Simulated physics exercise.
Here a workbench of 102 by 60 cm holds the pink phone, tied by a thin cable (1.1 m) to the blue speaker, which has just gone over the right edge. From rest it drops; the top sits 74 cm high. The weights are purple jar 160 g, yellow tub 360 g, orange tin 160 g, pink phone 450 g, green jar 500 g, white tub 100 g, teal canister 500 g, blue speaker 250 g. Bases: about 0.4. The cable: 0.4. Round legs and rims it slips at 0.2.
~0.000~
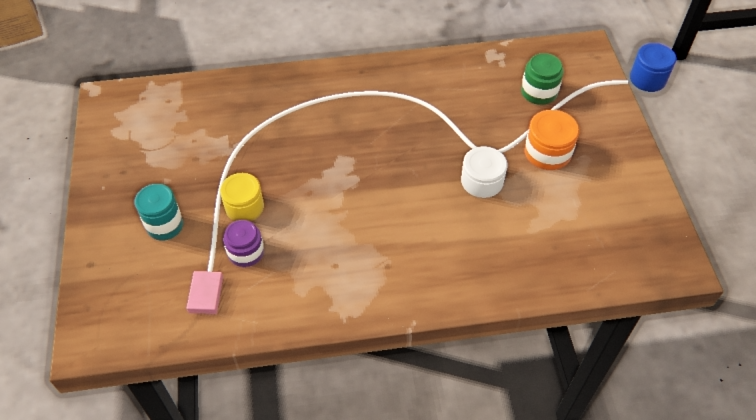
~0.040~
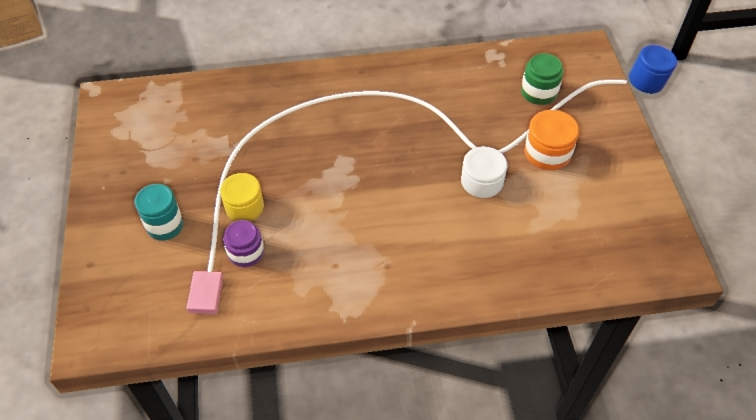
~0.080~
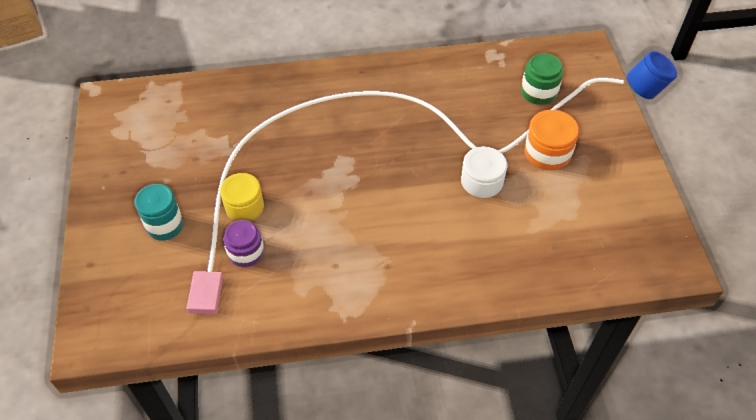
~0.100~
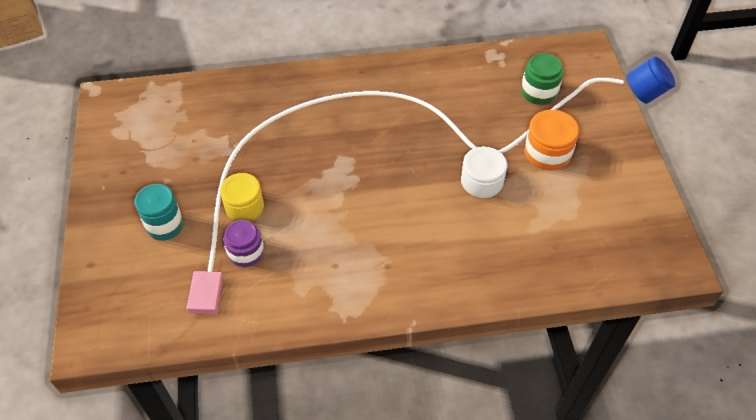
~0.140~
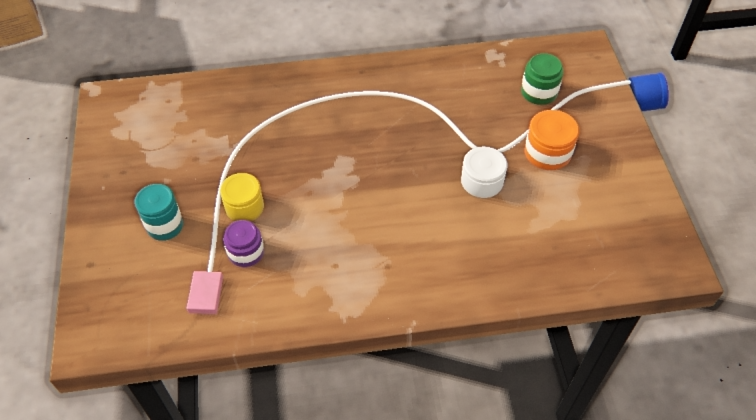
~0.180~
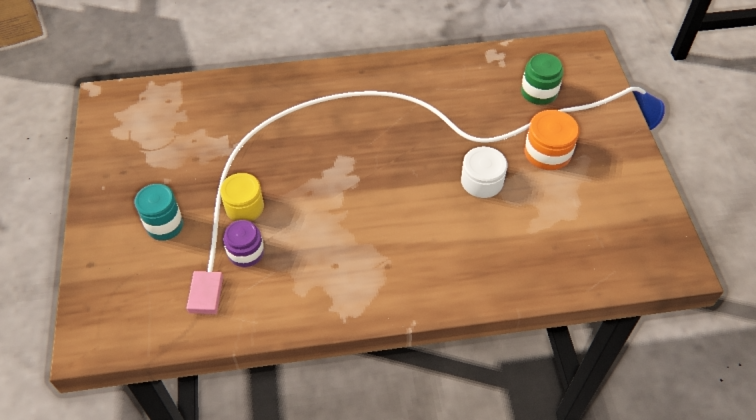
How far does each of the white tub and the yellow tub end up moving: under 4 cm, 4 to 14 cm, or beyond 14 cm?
As I see it, the white tub will get repositioned almost not at all. The yellow tub will get repositioned modestly.
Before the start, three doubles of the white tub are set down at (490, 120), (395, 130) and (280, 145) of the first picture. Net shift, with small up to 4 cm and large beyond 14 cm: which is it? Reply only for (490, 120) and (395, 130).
I'd call it an in-between shift for the first one and an in-between shift for the second one.
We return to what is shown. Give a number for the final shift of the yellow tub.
Net shift for the yellow tub is 6 cm.
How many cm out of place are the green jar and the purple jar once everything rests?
The green jar ends up 0 cm from where it began, and the purple jar 0 cm.
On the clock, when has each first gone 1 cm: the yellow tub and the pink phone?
On the clock, yellow tub 0.34 s and pink phone 0.38 s.
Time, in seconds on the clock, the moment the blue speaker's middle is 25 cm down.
0.30 s.
By 0.4 s, the cable's tail end at (212, 267); yellow tub 5 cm off its start, blue speaker over the edge, pink phone 1 cm off its start.
By 0.7 s, the cable's tail end at (217, 263); yellow tub 6 cm off its start, blue speaker over the edge, pink phone 2 cm off its start.
By 0.9 s, the cable's tail end at (219, 261); yellow tub 6 cm off its start at (269, 208), blue speaker over the edge, pink phone 2 cm off its start at (211, 276).
By 1.2 s, the cable's tail end at (219, 261); yellow tub 6 cm off its start, blue speaker over the edge, pink phone 2 cm off its start.
By 2.4 s, the cable's tail end at (219, 261); yellow tub 6 cm off its start at (269, 208), white tub 0 cm off its start at (486, 163), blue speaker over the edge, pink phone 2 cm off its start at (211, 276).
